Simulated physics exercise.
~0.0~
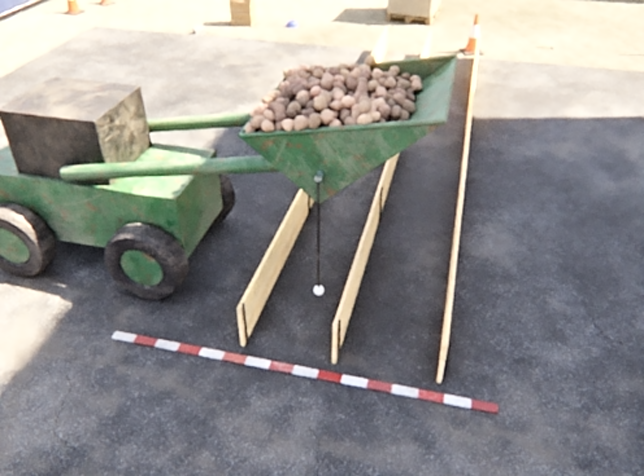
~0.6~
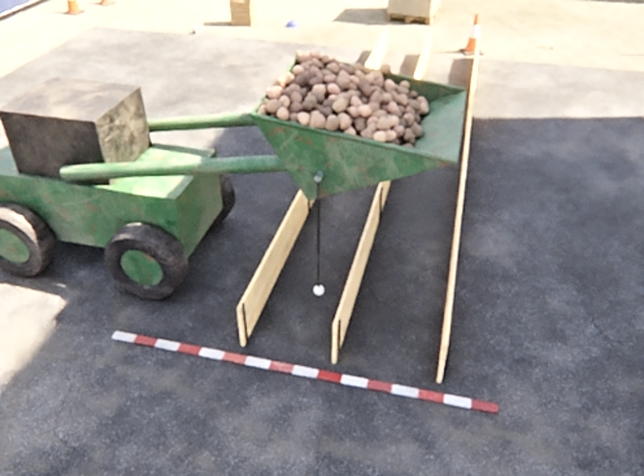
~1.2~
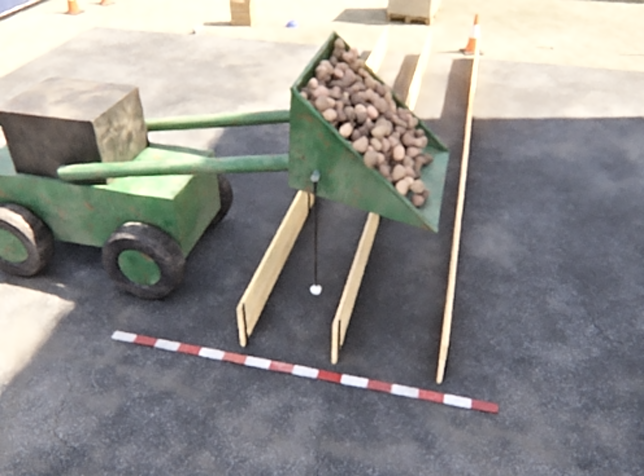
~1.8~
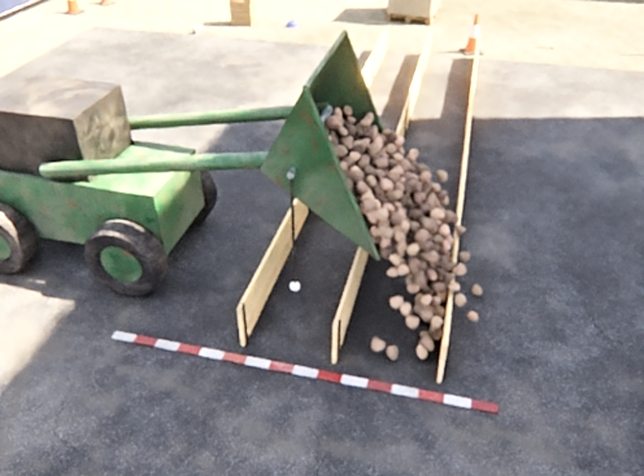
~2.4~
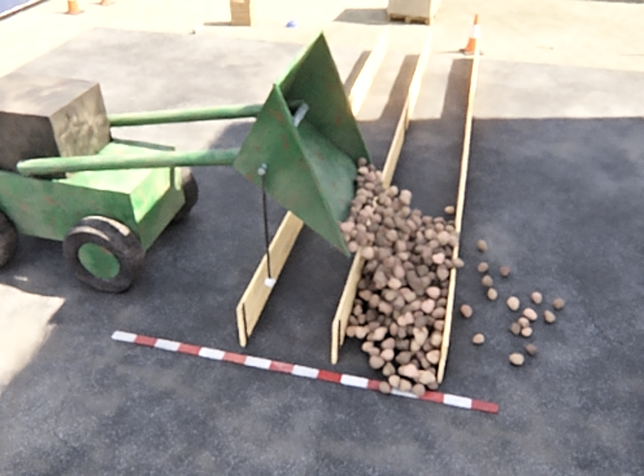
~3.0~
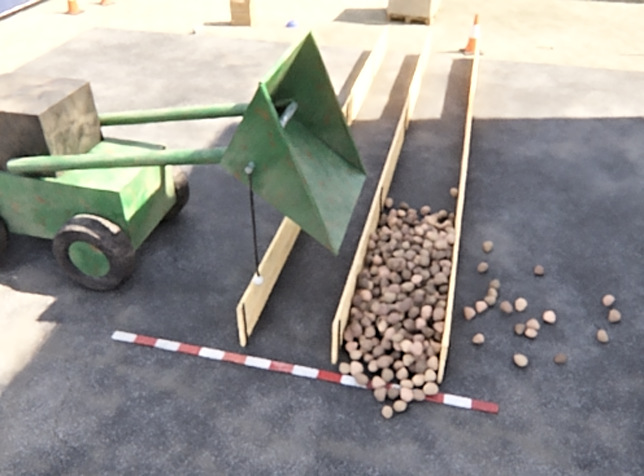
Green loader tipping a bucket of round stones between wooden boards, backing left as they pile up, a few scattering beyond.
